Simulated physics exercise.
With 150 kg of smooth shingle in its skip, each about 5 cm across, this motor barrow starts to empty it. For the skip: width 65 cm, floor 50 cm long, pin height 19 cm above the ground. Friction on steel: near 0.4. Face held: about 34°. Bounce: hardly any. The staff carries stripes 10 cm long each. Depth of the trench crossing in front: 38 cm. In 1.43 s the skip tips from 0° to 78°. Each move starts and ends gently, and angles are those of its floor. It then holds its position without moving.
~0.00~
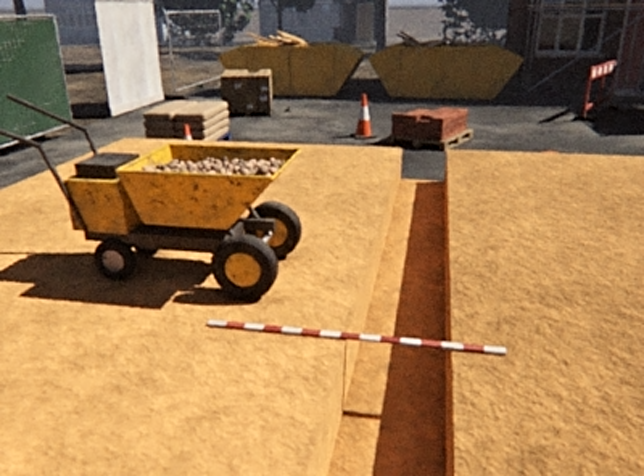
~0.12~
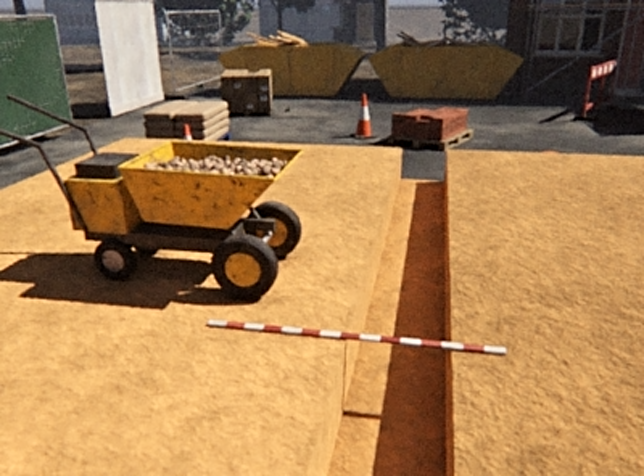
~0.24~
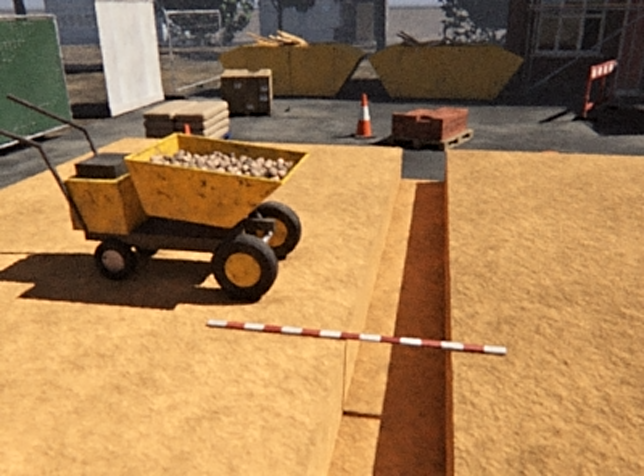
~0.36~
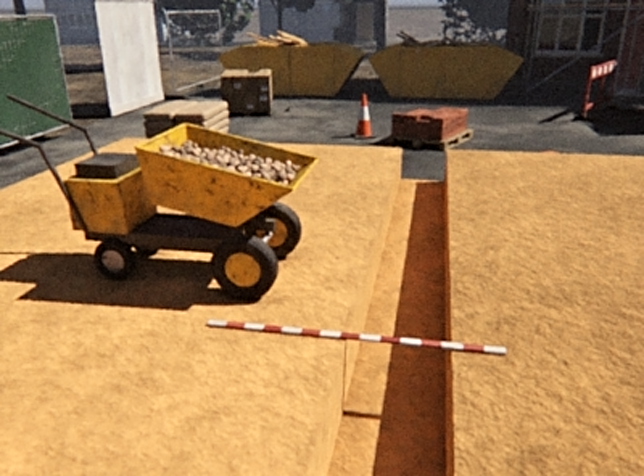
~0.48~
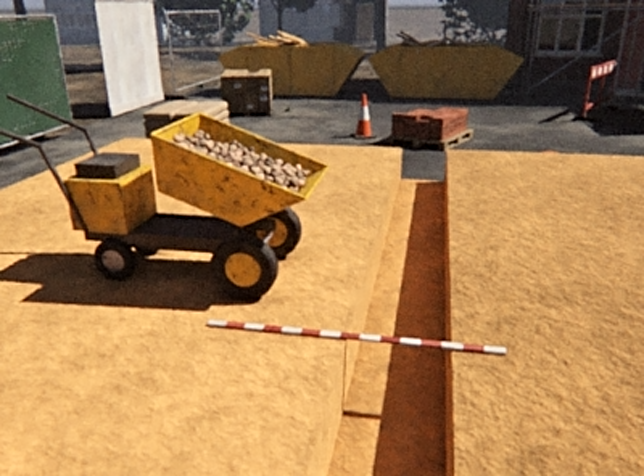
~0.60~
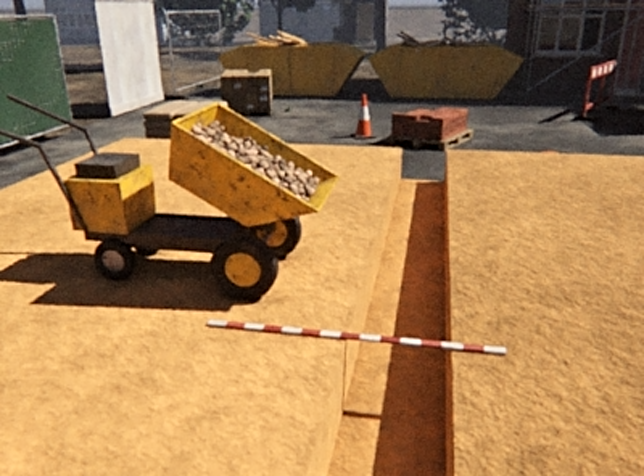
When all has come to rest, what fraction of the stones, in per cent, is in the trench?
At the end about 100 per cent of the stones are there.
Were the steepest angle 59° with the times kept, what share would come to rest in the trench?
It would be near 100 per cent.
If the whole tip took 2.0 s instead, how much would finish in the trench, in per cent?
Roughly 100 per cent.
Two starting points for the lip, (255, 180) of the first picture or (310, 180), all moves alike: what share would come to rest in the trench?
Estimates: 90 % then 100 %.
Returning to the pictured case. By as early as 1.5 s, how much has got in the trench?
Some 75 per cent of the load by that point.
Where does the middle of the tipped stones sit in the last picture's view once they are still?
I'd put it close to (410, 332).
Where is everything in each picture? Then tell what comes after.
The first picture shows lip at (272, 179), floor tilted 0°, highest stones at (229, 167).
In the second picture, the skip is at 2°, its lip at (275, 180); the top of the load is at (206, 166); the stones move at 0.2 m/s on average.
In the third picture, the skip is at 6°, its lip at (282, 183); the top of the load is at (184, 159); the stones move at 0.4 m/s on average.
In the fourth picture, the skip is at 12°, its lip at (293, 189); the top of the load is at (190, 150); the stones move at 0.5 m/s on average.
In the fifth picture, the skip is at 20°, its lip at (305, 199); the top of the load is at (196, 139); the stones move at 0.6 m/s on average.
In the sixth picture, the skip is at 30°, its lip at (318, 211); the top of the load is at (211, 131); the stones move at 0.7 m/s on average.
After 1.1 s the floor is at 66°; 98 % in the skip, 1 % short of the trench, 1 % in the trench; the foremost stones are at (367, 254).
After 1.5 s the floor is at 78°; 26 % in the skip, 1 % short of the trench, 73 % in the trench; the foremost stones are at (443, 330).
After 1.9 s the floor is at 78°; 2 % in the skip, 97 % in the trench; the foremost stones are at (443, 319).
After 3.8 s the floor is at 78°; 0 % in the skip, 100 % in the trench; the foremost stones are at (443, 319).
